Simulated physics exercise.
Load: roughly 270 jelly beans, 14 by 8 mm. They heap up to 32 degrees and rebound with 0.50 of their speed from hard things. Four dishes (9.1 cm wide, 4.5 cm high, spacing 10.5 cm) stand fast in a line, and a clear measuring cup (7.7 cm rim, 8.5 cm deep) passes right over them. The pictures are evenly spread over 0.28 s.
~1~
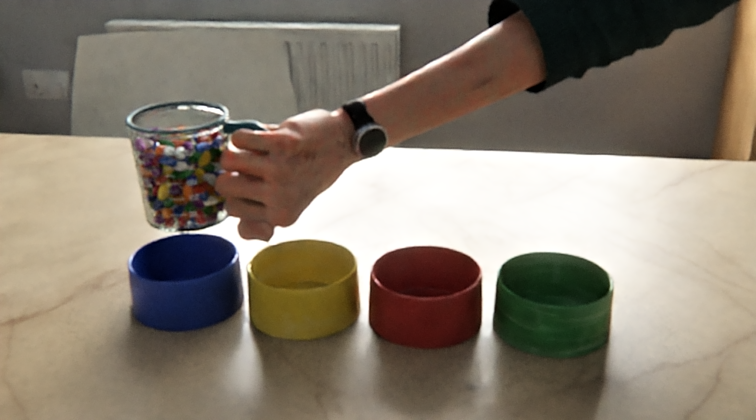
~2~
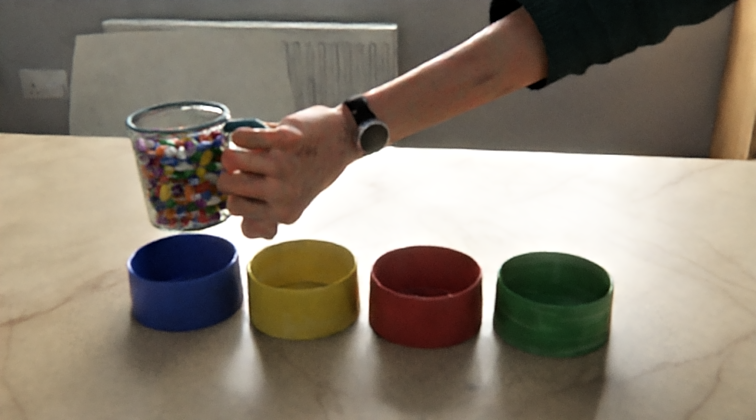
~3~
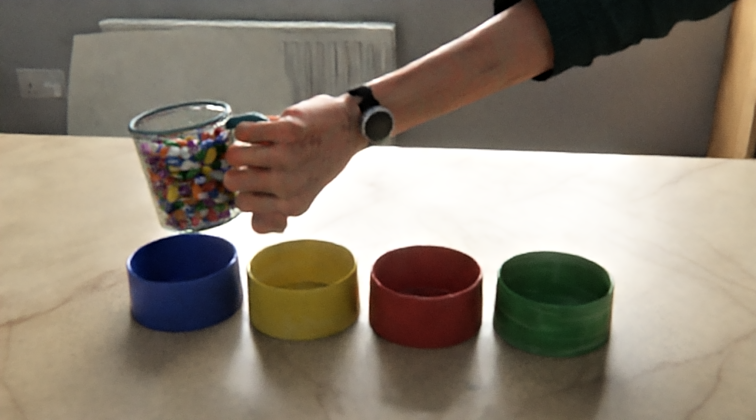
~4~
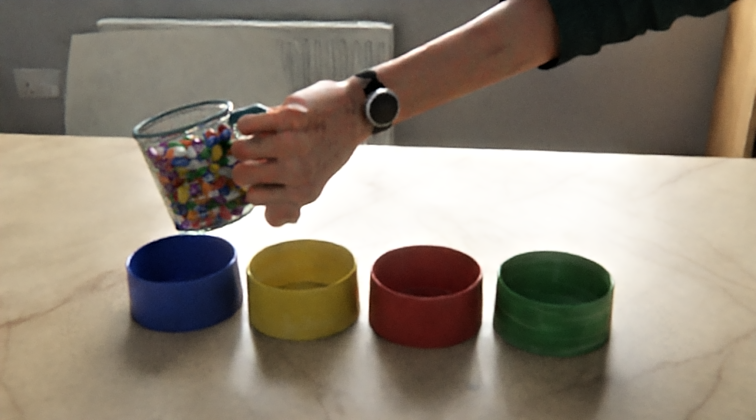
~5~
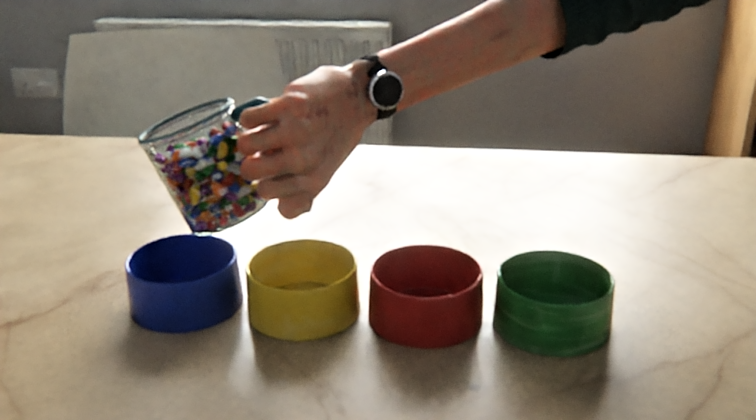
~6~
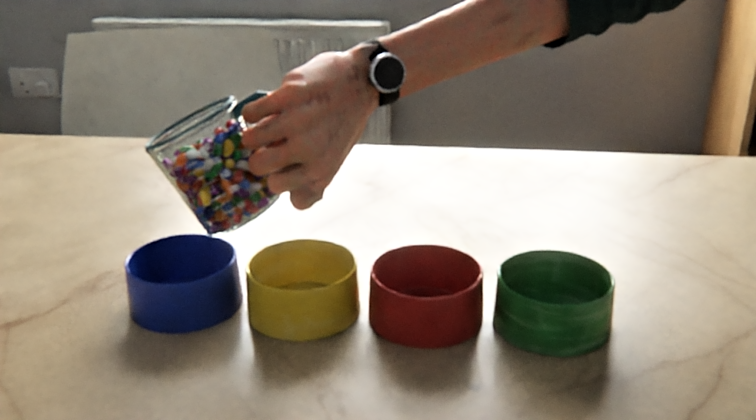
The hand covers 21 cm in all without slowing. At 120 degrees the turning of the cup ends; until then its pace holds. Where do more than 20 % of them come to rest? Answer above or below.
Red below, blue below, green below, yellow above, counter below.
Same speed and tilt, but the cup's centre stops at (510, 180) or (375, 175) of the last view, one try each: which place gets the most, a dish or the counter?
Most goes to: Yellow, then yellow.
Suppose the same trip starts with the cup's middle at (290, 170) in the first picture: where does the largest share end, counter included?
The winner: Red.
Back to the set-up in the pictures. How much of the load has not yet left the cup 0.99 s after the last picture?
Some 10 per cent of the load.
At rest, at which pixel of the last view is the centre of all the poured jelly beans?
Around (310, 285).
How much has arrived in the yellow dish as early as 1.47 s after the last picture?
Some 90 per cent.
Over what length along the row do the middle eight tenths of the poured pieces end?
About 6 cm.
Then, 0.60 s after the last picture, tilt 100 degrees; cup holds 90 %, yellow 5 %.
Then, 0.99 s after the last picture, tilt 120 degrees; cup holds 10 %, yellow 85 %.
Then, 1.47 s after the last picture, tilt 120 degrees; cup holds 0 %, yellow 90 %.
In the end, red 0 %, blue 0 %, green 0 %, yellow 90 %, counter 10 %.
